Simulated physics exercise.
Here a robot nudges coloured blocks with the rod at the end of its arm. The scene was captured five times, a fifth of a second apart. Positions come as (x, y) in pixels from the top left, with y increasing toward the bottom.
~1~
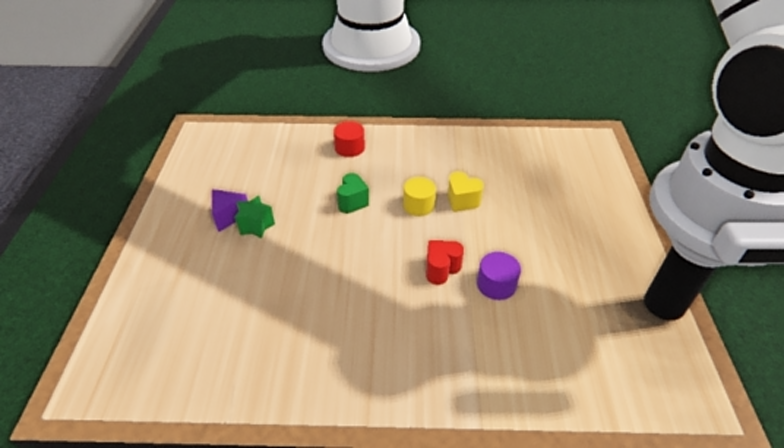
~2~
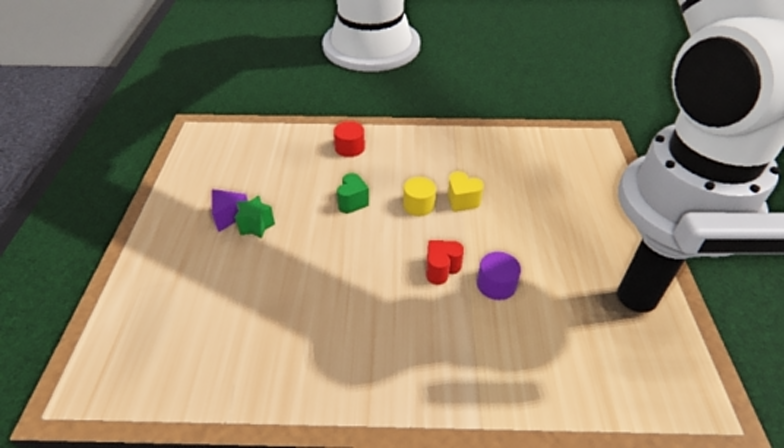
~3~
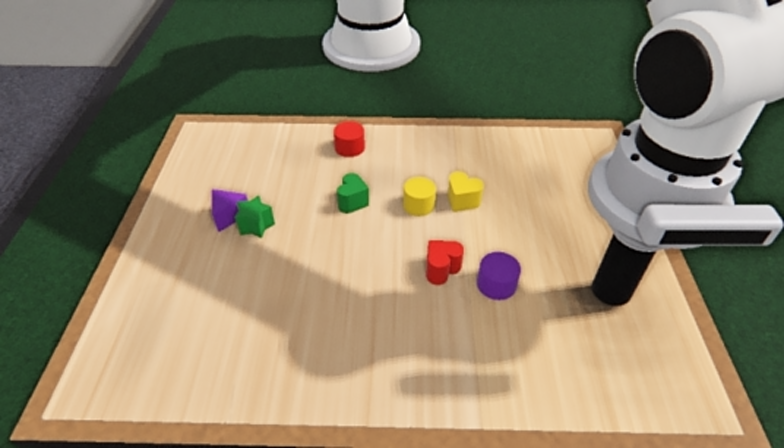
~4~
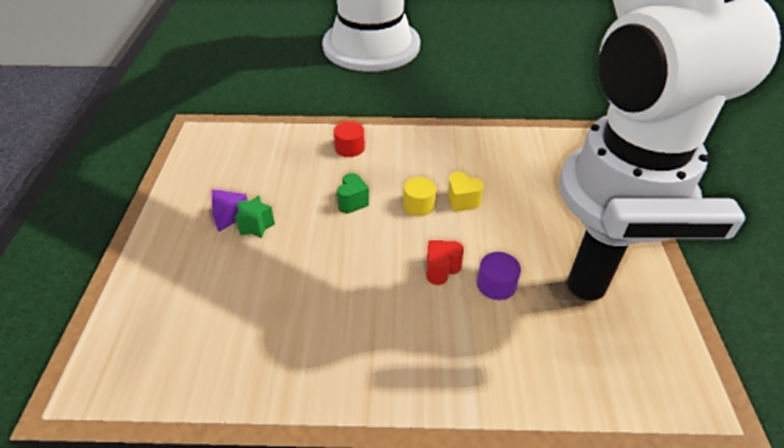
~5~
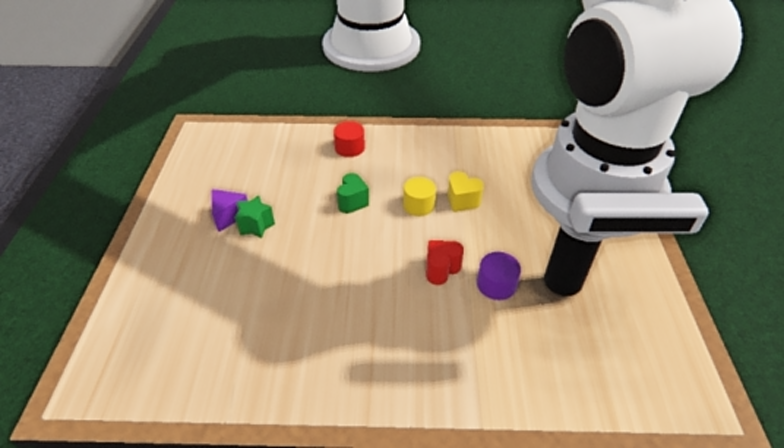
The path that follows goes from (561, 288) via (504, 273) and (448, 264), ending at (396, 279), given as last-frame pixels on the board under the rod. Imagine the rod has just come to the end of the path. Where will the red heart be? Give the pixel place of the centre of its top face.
About (358, 250).
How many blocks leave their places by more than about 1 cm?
I count two.
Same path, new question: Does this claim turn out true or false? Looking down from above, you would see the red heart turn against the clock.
This is false.
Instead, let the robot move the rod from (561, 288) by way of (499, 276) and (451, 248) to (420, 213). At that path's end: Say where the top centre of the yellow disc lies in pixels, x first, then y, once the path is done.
It will likely be found at (410, 173).
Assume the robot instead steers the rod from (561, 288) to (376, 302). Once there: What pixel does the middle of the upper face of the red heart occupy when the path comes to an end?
I'd say the red heart ends with its top centre at (404, 227).
On the path given first. One third of the way, rod (505, 266); red heart (440, 250); purple disc (472, 266).
Two thirds of the way, rod (448, 258); red heart (408, 248), turned 15° clockwise; purple disc (437, 275).
At the end, rod (396, 273); yellow disc still; red heart (358, 250), turned 55° clockwise; purple disc (421, 288).
